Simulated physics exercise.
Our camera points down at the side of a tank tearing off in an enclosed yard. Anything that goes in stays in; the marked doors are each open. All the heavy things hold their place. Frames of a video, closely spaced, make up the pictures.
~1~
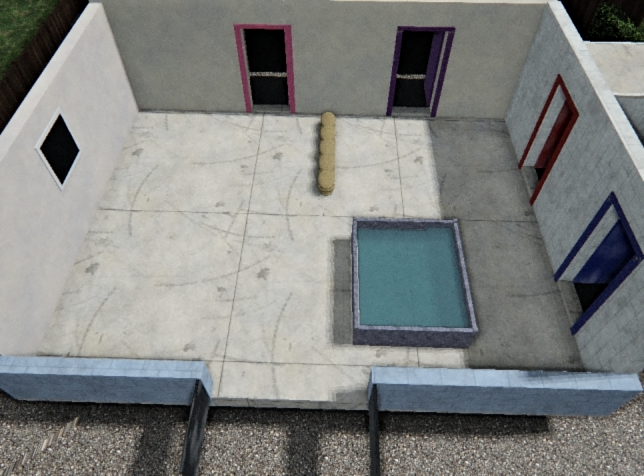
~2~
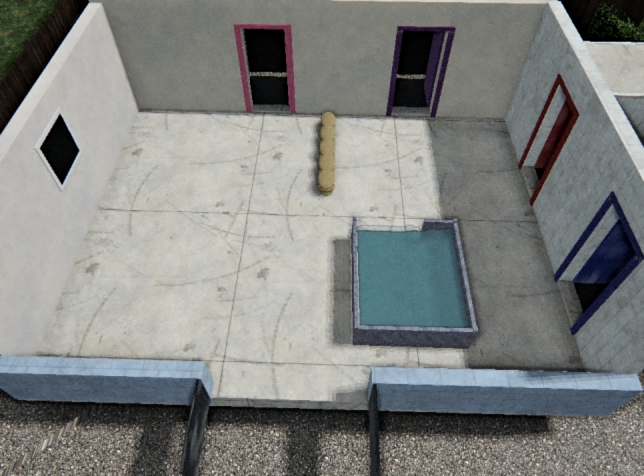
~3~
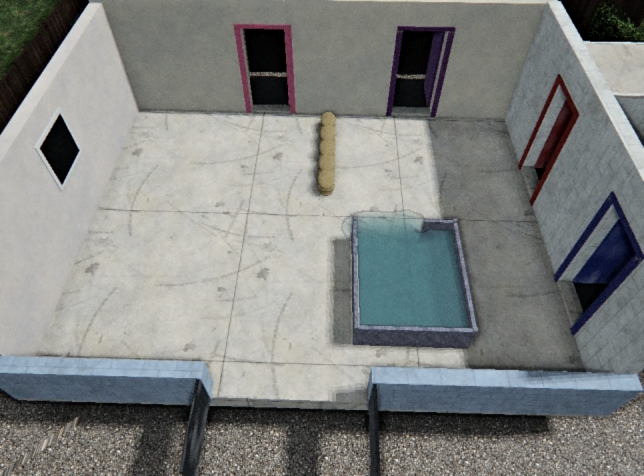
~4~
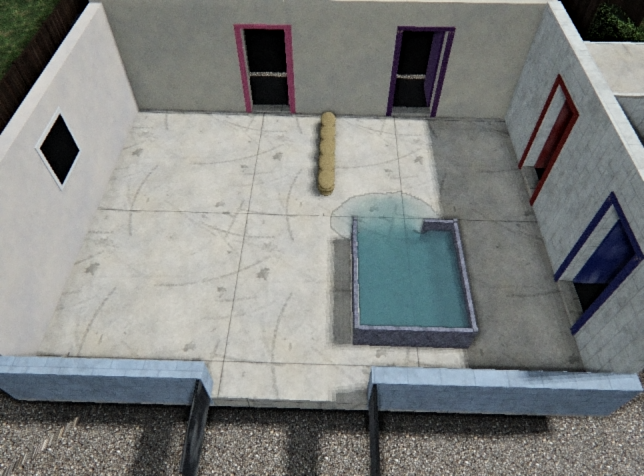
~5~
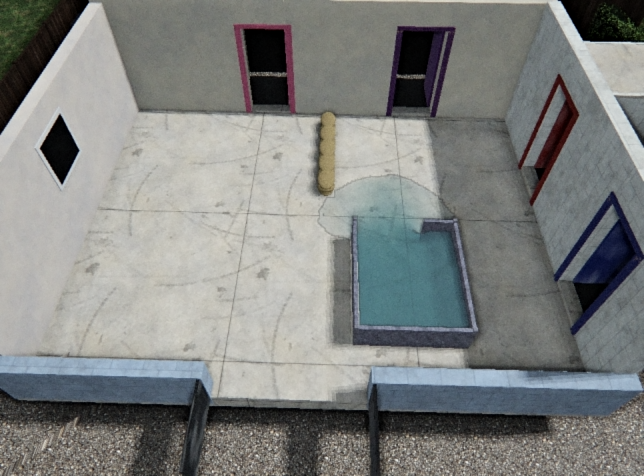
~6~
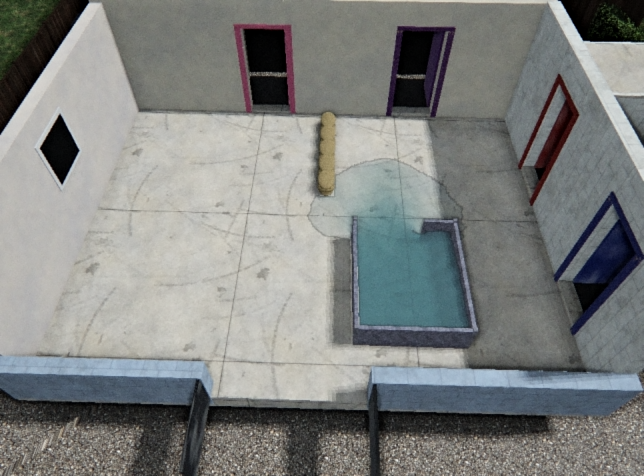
Water sits still in a grey-rimmed rectangular tank on the right side of a pale, walled yard seen from high above, then a section of the tank's far wall opens near its right corner. Pink and purple doorways line the back, red and blue ones the right, and a row of tan rounded objects stands mid-yard. Through the gap, water spreads backward across the floor in a widening, thin, rounded sheet, while the camera stays still.
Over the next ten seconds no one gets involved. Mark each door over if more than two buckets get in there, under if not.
Blue door - under; red door - under; purple door - over; pink door - under.
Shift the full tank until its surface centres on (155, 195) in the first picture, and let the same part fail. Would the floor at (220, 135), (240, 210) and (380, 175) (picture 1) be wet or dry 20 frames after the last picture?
Check in sequence: Soaked through, still parched, still parched.
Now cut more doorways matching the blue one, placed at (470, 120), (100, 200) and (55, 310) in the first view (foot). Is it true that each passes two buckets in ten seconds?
Taking the new doors in the order given: The first tops it, the second comes up short, the third comes up short.
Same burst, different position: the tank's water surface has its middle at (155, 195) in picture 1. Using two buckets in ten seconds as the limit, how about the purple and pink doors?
Finding: Purple door comes in lower; pink door goes beyond it.
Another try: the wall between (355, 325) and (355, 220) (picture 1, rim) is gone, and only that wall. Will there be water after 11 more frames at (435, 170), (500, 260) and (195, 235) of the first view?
Following the listed order, the three come out not reached, not reached and reached by the spill.
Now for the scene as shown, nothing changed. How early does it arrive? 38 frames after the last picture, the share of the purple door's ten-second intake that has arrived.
Around 95 percent.
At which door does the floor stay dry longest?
That is the door marked blue.
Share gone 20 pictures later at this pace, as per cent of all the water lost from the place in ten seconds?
I get 65 percent.
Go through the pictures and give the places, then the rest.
In the first frame, still water in the tank at (409, 273).
In the second frame, the front is at a hidden place, out from the gap on the tank's far side.
In the third frame, water pours out on the tank's far side and has run to (420, 219).
In the fourth frame, the front is at (402, 196), out from the gap on the tank's far side.
In the fifth frame, water pours out on the tank's far side and has run to (397, 178).
In the sixth frame, water pours out on the tank's far side and has run to (393, 162).
A moment on, water covers 15 % of the floor; the blue door not reached, the red door not reached, the purple door not reached, the pink door not reached.
Next, water covers 25 % of the floor; the blue door not reached, the red door not reached, the purple door under two buckets in, the pink door not reached.
Then, water covers 30 % of the floor; the blue door not reached, the red door wet at the sill, nothing in, the purple door over two buckets in, the pink door wet at the sill, nothing in.
Later, water covers 45 % of the floor; the blue door wet at the sill, nothing in, the red door wet at the sill, nothing in, the purple door far over two buckets in, the pink door wet at the sill, nothing in.
In the end, water covers 60 % of the floor; the blue door wet at the sill, nothing in, the red door wet at the sill, nothing in, the purple door far over two buckets in, the pink door wet at the sill, nothing in.
